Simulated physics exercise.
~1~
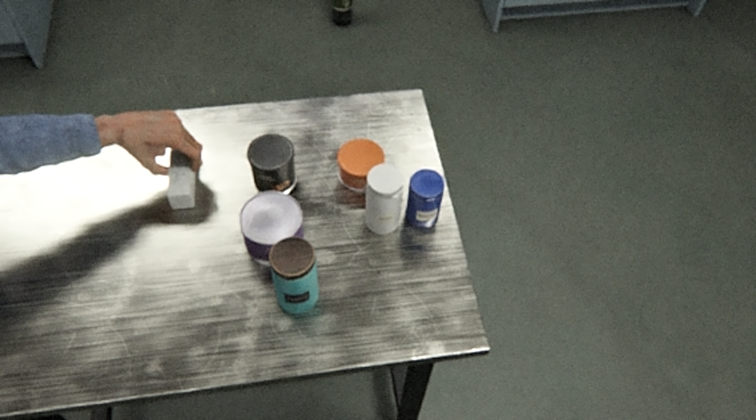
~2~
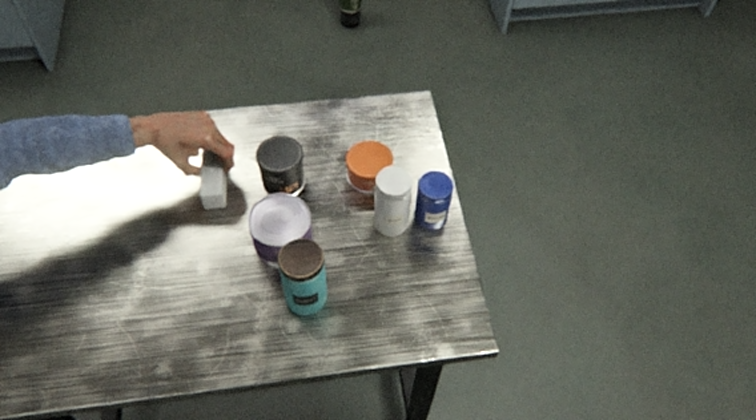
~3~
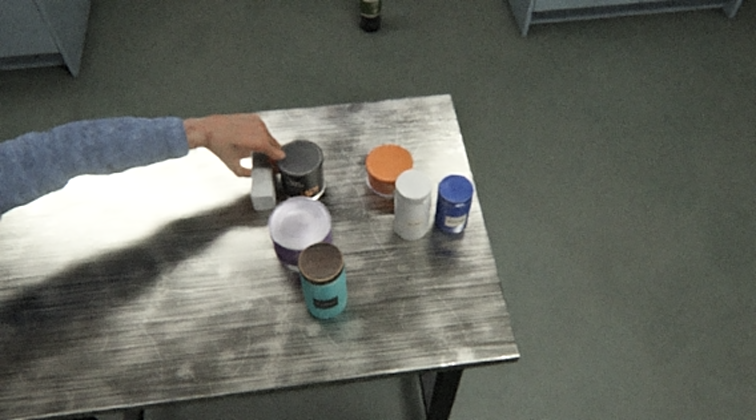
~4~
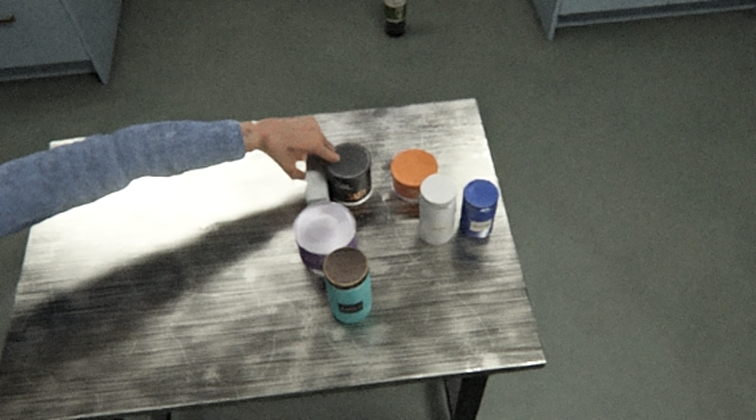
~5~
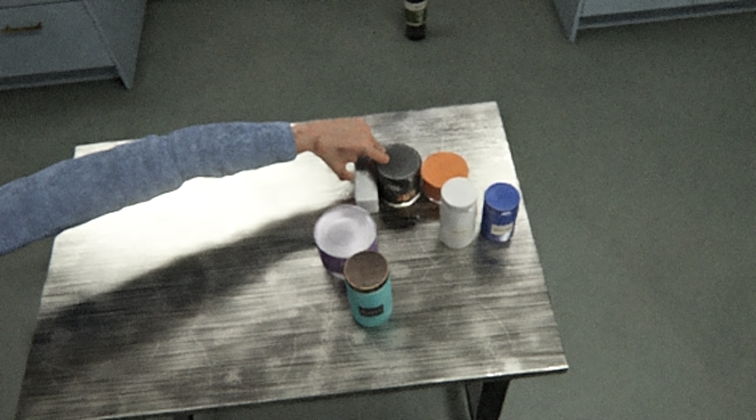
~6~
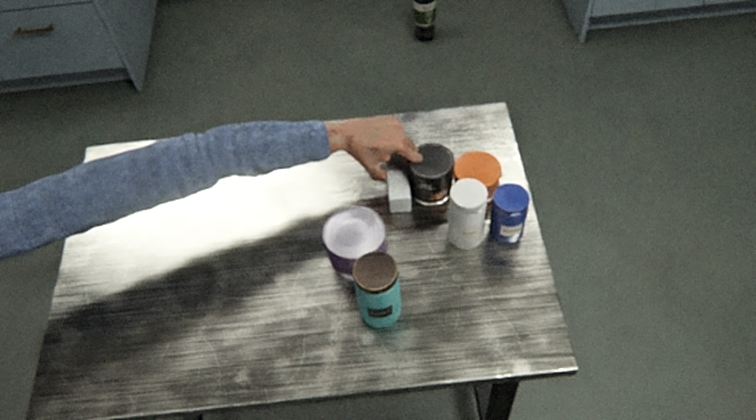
A hand slides a block rightward, pushing a black tin into an orange tub, shifting both.
